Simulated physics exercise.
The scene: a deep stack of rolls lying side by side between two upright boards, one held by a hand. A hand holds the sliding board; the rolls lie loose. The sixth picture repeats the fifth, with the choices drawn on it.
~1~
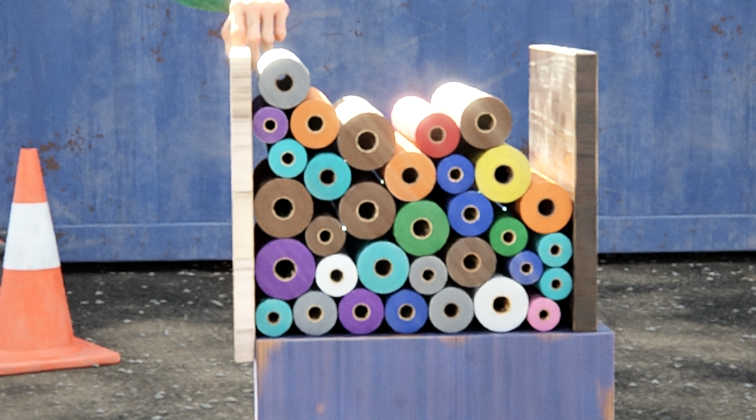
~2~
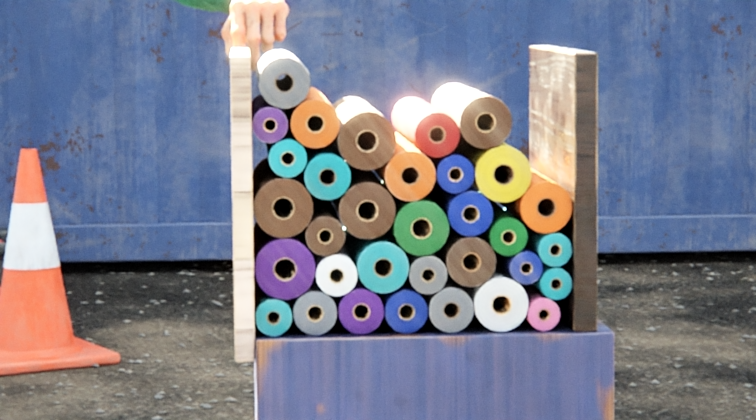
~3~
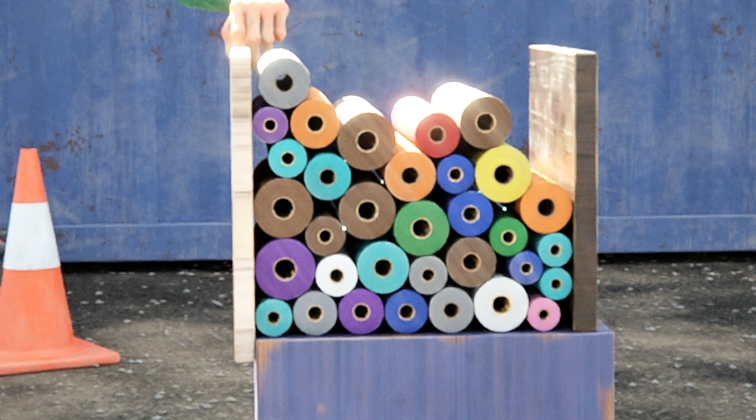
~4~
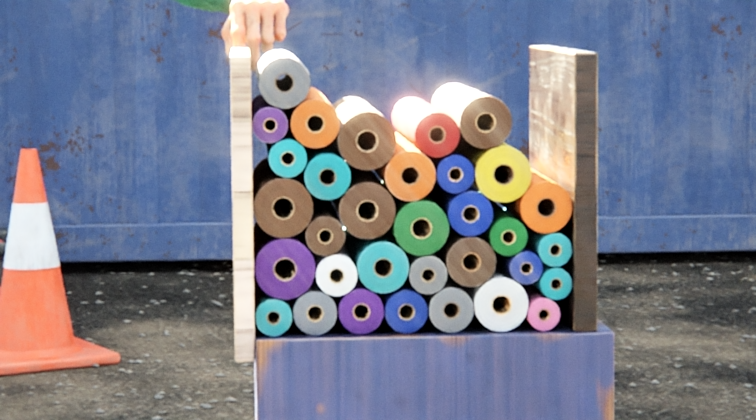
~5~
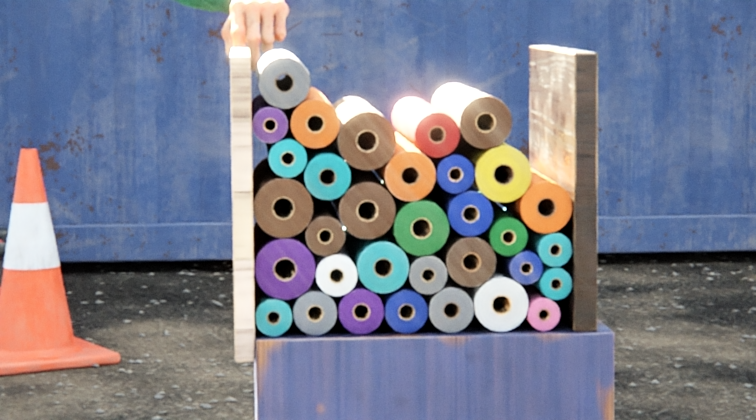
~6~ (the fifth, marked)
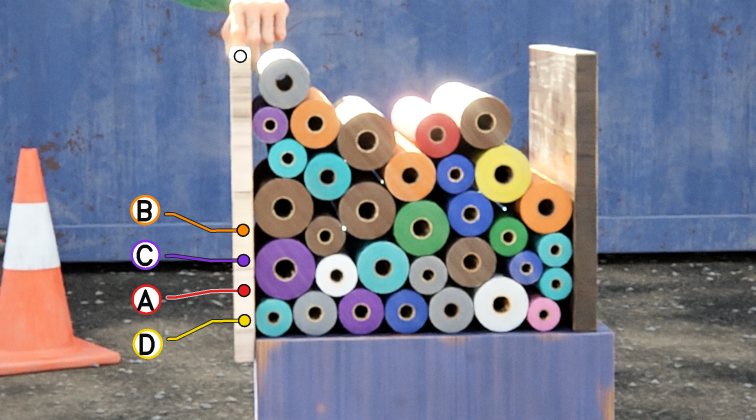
At first, a hand grips the top of a pale upright board on the left, beside a deep stack of colourful rolls on a blue base, with a dark board on the right. The hand stays in place, and the boards and rolls show no visible movement through to the end.
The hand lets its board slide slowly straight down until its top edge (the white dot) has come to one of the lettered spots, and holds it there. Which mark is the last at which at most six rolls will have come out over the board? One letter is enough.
The lowest mark that will do is B.
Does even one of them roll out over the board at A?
Yes, at A.
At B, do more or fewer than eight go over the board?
At B, fewer than eight.
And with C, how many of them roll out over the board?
It comes to seven.
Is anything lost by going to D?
Yes, at D.
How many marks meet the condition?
One of the four.
On the marked copy, A at (244, 291); B at (243, 230); C at (244, 261); D at (245, 320); the white dot at (241, 56).
With B. Early on, top of the board (251, 133).
Further on, top of the board (253, 221).
At the end, top of the board (253, 229), four out over the board.
As for the rest, A seven out over the board; C seven out over the board; D more than six out over the board.
